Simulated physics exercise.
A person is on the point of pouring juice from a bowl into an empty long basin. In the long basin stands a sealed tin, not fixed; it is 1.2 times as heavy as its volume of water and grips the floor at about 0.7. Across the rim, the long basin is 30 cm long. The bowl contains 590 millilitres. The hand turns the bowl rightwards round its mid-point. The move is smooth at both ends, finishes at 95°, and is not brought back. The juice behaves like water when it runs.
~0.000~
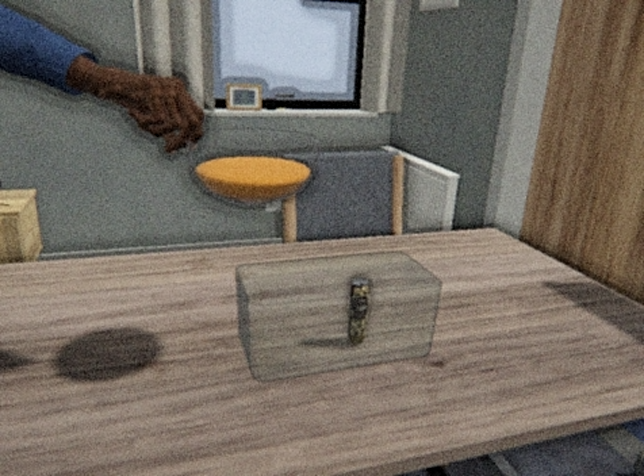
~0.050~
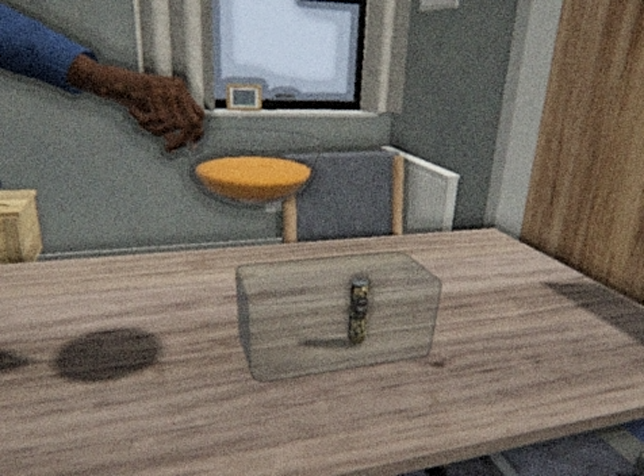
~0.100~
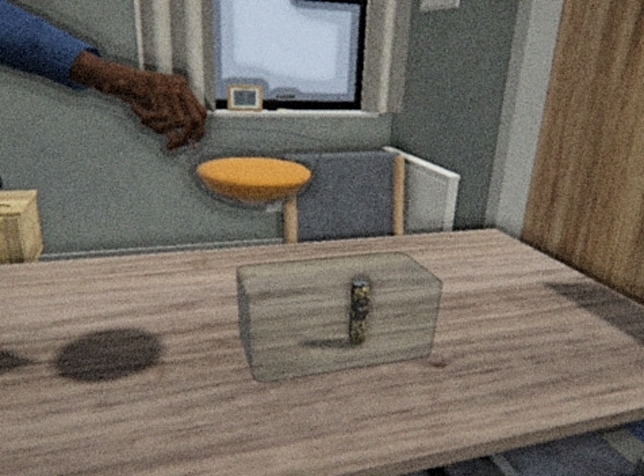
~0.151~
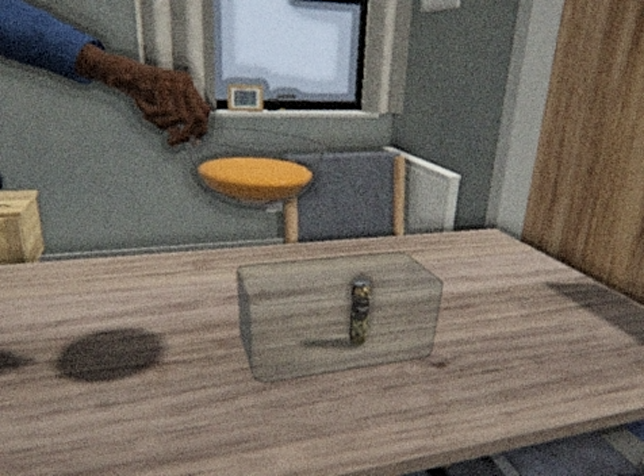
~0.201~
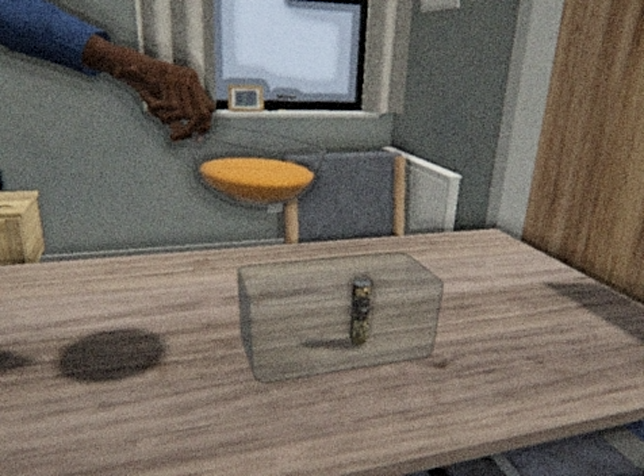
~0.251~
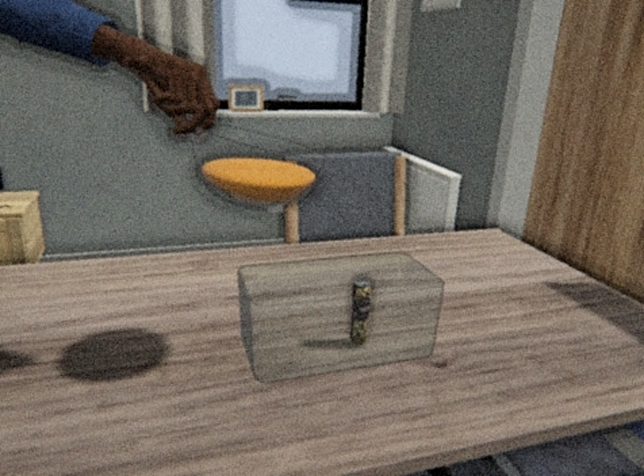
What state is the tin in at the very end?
The tin is upright.
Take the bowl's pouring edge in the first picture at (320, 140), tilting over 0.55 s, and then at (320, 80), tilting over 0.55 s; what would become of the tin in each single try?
Run one: It tumbles. Run two: It does not tip.
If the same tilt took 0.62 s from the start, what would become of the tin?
The tin goes over.
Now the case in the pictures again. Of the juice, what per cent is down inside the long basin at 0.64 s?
3 %, roughly.
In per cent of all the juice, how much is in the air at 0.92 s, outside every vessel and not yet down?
About 18 % of the total.
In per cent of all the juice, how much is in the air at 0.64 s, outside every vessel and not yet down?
Near 34 per cent of it all.
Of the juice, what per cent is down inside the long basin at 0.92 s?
I reckon close to 72 per cent.
By 0.64 s the tilt is 64° and 62 per cent is still to pour; the tin stands where it began.
By 0.92 s the tilt is 92° and 10 per cent is still to pour; the tin stands where it began.
By 1.22 s the tilt is 95° and 0 per cent is still to pour; the tin stands where it began.
By 1.54 s the tilt is 95° and 0 per cent is still to pour; the tin stands where it began.
At rest the tin stands where it began.
